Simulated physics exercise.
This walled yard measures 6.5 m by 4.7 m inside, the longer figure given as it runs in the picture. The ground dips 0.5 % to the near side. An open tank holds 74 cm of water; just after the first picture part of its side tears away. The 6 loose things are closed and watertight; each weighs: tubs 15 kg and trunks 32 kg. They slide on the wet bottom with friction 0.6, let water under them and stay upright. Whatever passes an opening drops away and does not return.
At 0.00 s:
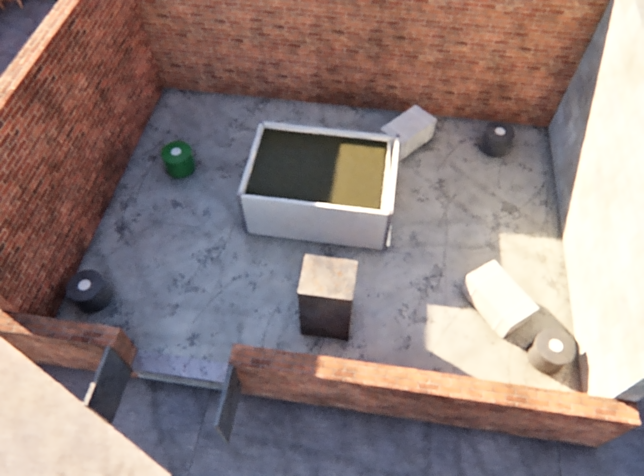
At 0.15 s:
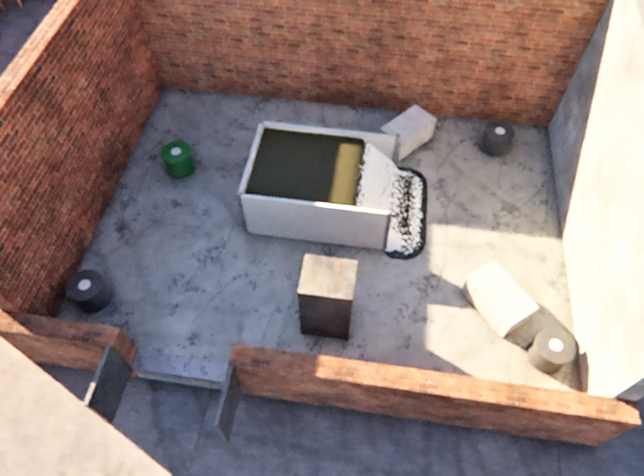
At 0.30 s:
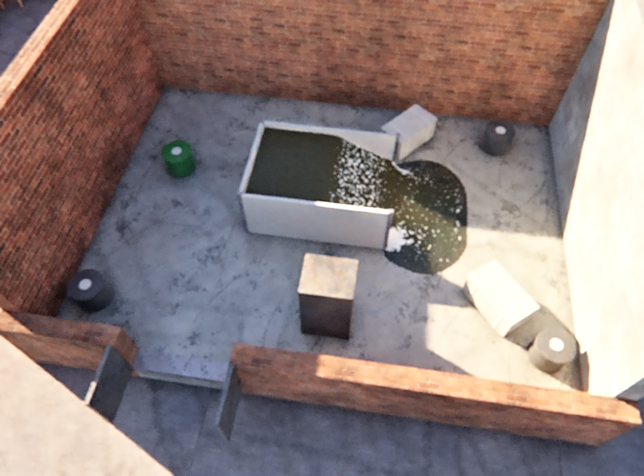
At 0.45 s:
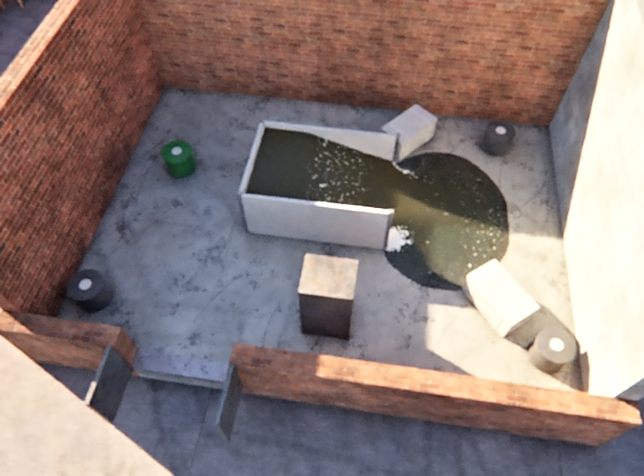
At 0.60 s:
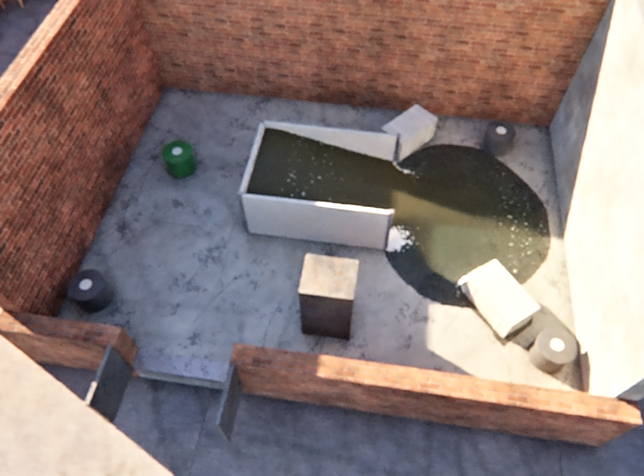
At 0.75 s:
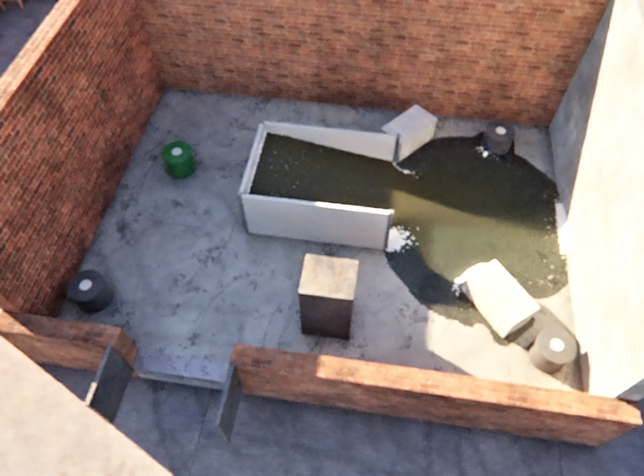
We see a brick-walled yard with an open tank of murky water; its right side opens and water pours out, spreading in a widening dark pool around nearby blocks and tubs on the right, while the green tub stays still.
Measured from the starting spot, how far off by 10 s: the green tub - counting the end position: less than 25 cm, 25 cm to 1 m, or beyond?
Green tub holds its place.
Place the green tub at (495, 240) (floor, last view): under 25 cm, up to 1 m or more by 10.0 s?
It gets carried off.
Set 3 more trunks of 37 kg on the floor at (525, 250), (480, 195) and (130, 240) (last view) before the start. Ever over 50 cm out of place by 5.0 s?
In that order: More, past it, less.
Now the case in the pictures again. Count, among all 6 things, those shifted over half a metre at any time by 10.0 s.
4 of them.
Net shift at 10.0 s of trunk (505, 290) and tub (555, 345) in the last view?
In that order: 100 cm, 250 cm.
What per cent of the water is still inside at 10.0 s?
About 98 per cent.
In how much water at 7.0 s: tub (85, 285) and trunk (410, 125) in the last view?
About 9 and 6 cm.
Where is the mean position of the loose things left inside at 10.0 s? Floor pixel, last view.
At about (250, 206).
After 2.0 s the green tub is near (177, 152), 0.0 m from its start, aground; 0 of 6 are out; 3 afloat.
After 4.5 s the green tub is near (177, 152), 0.0 m from its start, aground; 0 of 6 are out; 1 afloat.
After 7.0 s the green tub is near (177, 152), 0.0 m from its start, aground; 0 of 6 are out; 1 afloat.
After 10.0 s the green tub is near (177, 152), 0.0 m from its start, aground; 0 of 6 are out; 0 afloat.
